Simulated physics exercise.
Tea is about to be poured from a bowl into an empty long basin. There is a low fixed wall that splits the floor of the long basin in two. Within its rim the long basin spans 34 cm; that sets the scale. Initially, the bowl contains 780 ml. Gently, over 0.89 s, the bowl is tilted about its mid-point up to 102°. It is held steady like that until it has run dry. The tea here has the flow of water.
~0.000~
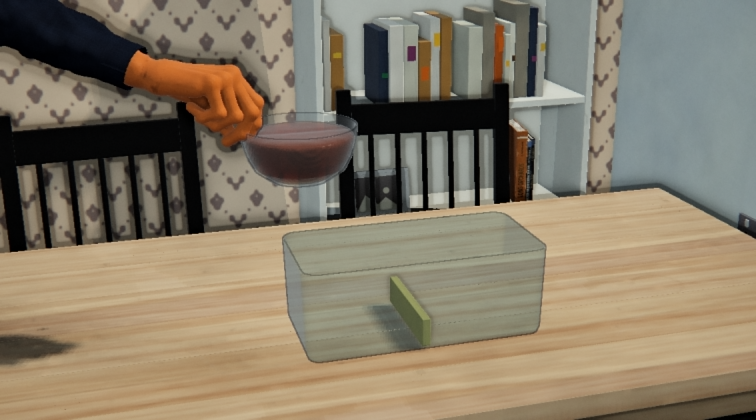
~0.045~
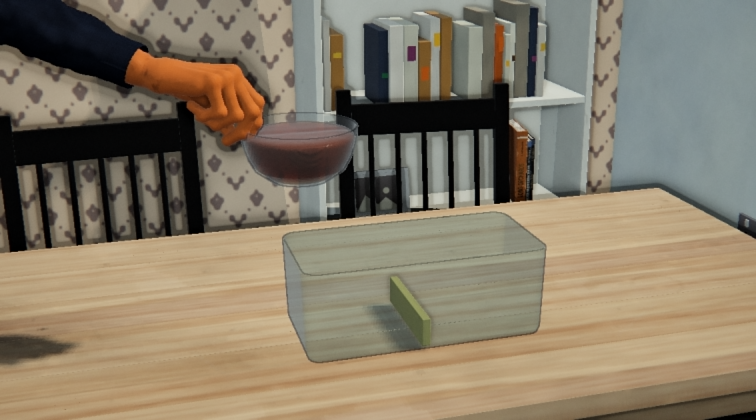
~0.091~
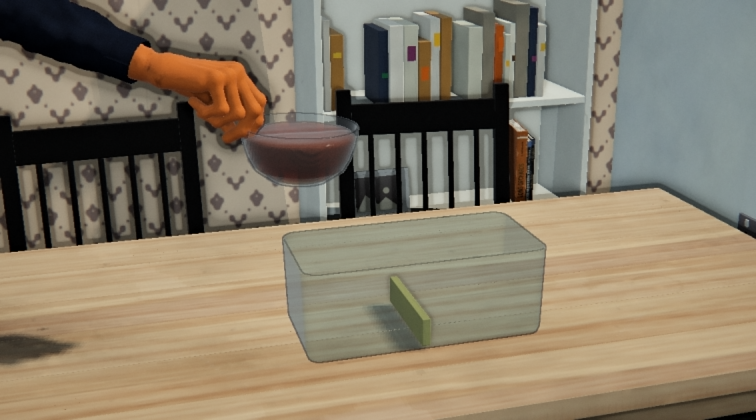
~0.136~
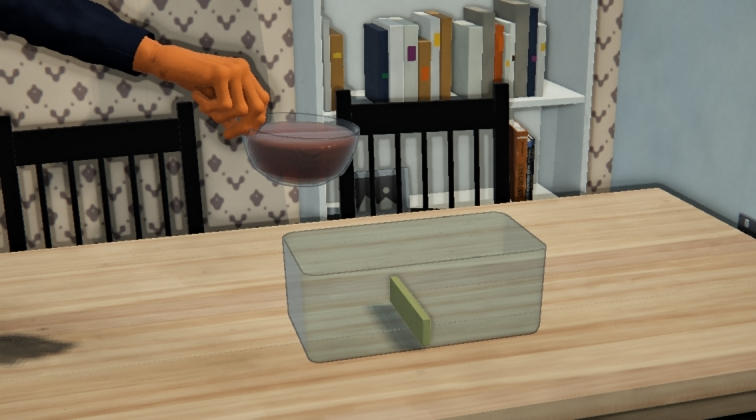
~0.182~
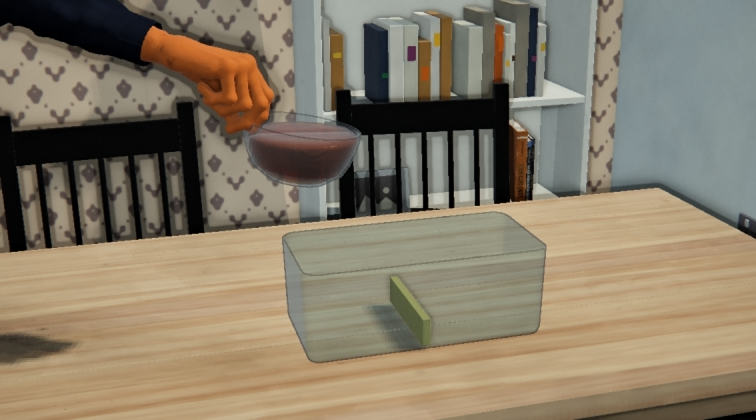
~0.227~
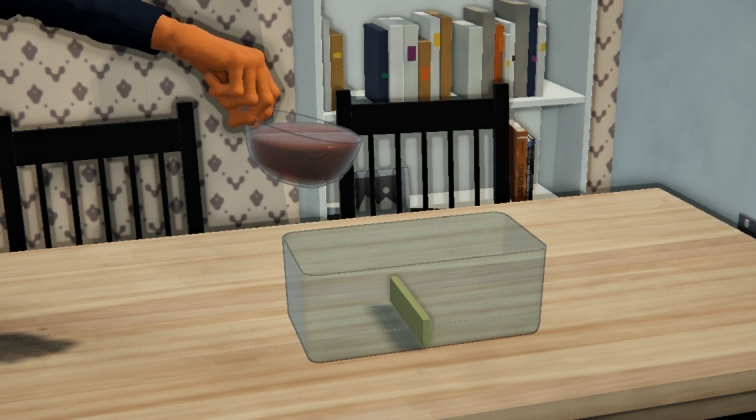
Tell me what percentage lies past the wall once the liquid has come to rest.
Some 47 per cent.
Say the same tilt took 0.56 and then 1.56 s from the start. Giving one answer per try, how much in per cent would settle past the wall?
I'd say 35 percent on the first go, 55 percent on the next.
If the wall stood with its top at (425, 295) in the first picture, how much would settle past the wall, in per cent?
Estimate: Close to 15 per cent.
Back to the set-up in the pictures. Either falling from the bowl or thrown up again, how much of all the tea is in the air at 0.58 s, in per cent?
Estimate: About 40 % of all of it.
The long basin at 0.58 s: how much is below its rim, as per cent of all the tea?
At that time the basin holds about 22 per cent of the liquid.
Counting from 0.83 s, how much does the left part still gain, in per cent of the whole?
Near 7 percent, give or take.
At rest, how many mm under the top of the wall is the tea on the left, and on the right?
For the left, around 24 mm; for the right, around 26 mm.
By 0.58 s the tilt is 74° and 37 per cent is still to pour, 8 is left of the wall and 14 right of it.
By 0.83 s the tilt is 101° and 2 per cent is still to pour, 45 is left of the wall and 46 right of it.
By 1.10 s the tilt is 102° and 0 per cent is still to pour, 53 is left of the wall and 47 right of it.
By 1.39 s the tilt is 102° and 0 per cent is still to pour, 52 is left of the wall and 47 right of it.
At rest 52 per cent lies left of the wall, 47 right of it and 1 outside.
